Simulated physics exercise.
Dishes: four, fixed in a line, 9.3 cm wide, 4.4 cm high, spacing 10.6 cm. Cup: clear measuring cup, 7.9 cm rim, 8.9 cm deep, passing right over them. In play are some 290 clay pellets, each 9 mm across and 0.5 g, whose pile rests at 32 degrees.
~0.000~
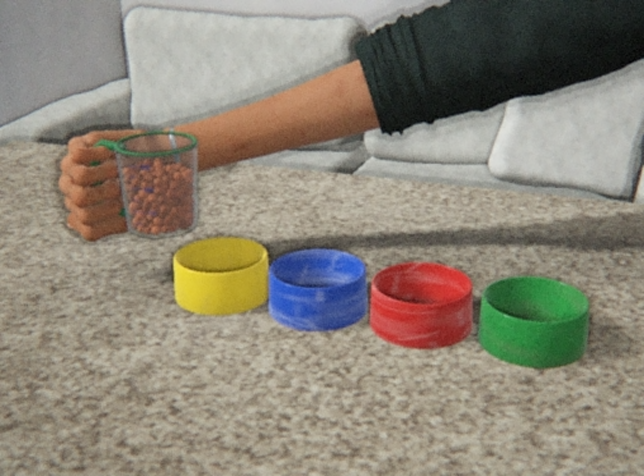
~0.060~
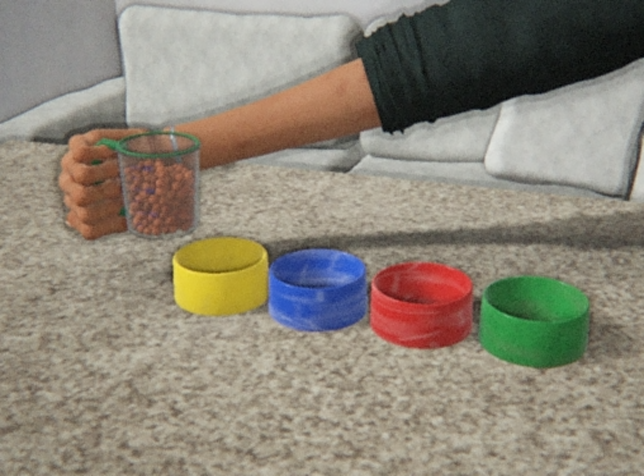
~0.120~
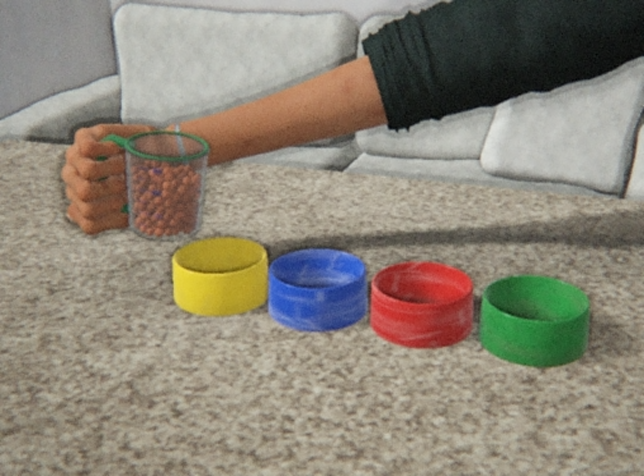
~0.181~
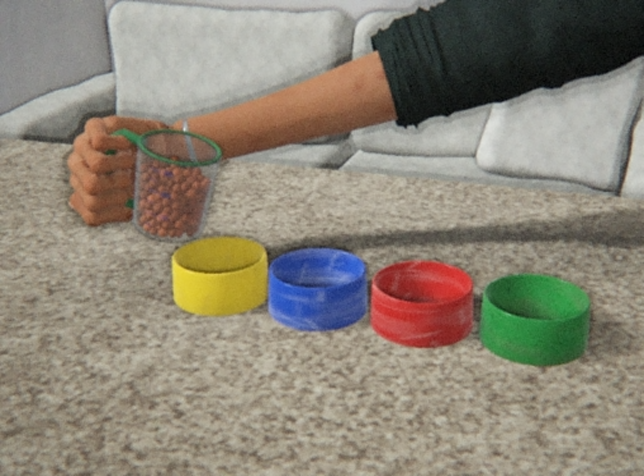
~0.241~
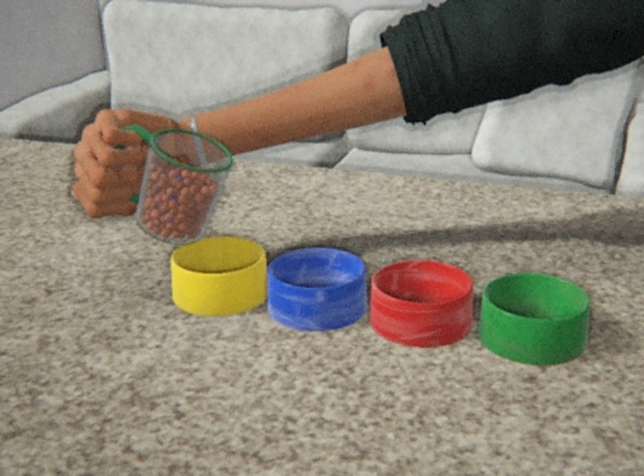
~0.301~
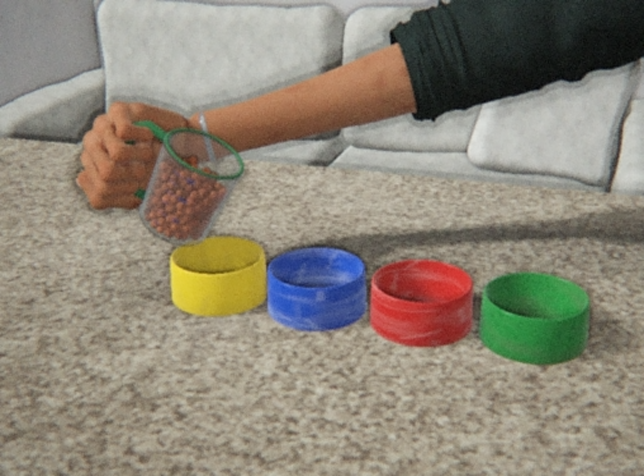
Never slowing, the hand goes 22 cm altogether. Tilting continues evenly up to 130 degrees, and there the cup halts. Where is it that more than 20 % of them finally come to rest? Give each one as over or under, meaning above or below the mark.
Red: Over, blue: Over, green: Under, yellow: Under, counter: Over.
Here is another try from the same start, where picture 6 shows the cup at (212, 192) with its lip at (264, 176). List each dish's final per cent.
Per cent kept: Red 100, blue 0, green 0, yellow 0.
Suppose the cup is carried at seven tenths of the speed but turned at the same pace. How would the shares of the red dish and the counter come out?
Shares: Red 0, counter 0.
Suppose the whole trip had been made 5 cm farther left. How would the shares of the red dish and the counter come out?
Result - red 0 / counter 0.
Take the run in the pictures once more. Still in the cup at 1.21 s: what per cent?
About 40 %.
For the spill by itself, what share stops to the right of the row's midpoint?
About 60 percent.
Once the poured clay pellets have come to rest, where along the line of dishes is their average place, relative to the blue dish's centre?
6 cm to the right.
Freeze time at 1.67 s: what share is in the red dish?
Estimate: Near 30 %.
After 0.85 s, tilt 91 degrees; cup holds 100 %.
Then, at 1.21 s, tilt 129 degrees; cup holds 40 %, red 5 %, blue 40 %.
After 1.67 s, tilt 130 degrees; cup holds 0 %, red 30 %, blue 35 %.
In the end, at 2.0 s, red 30 %, blue 35 %, green 0 %, yellow 0 %, counter 30 %.
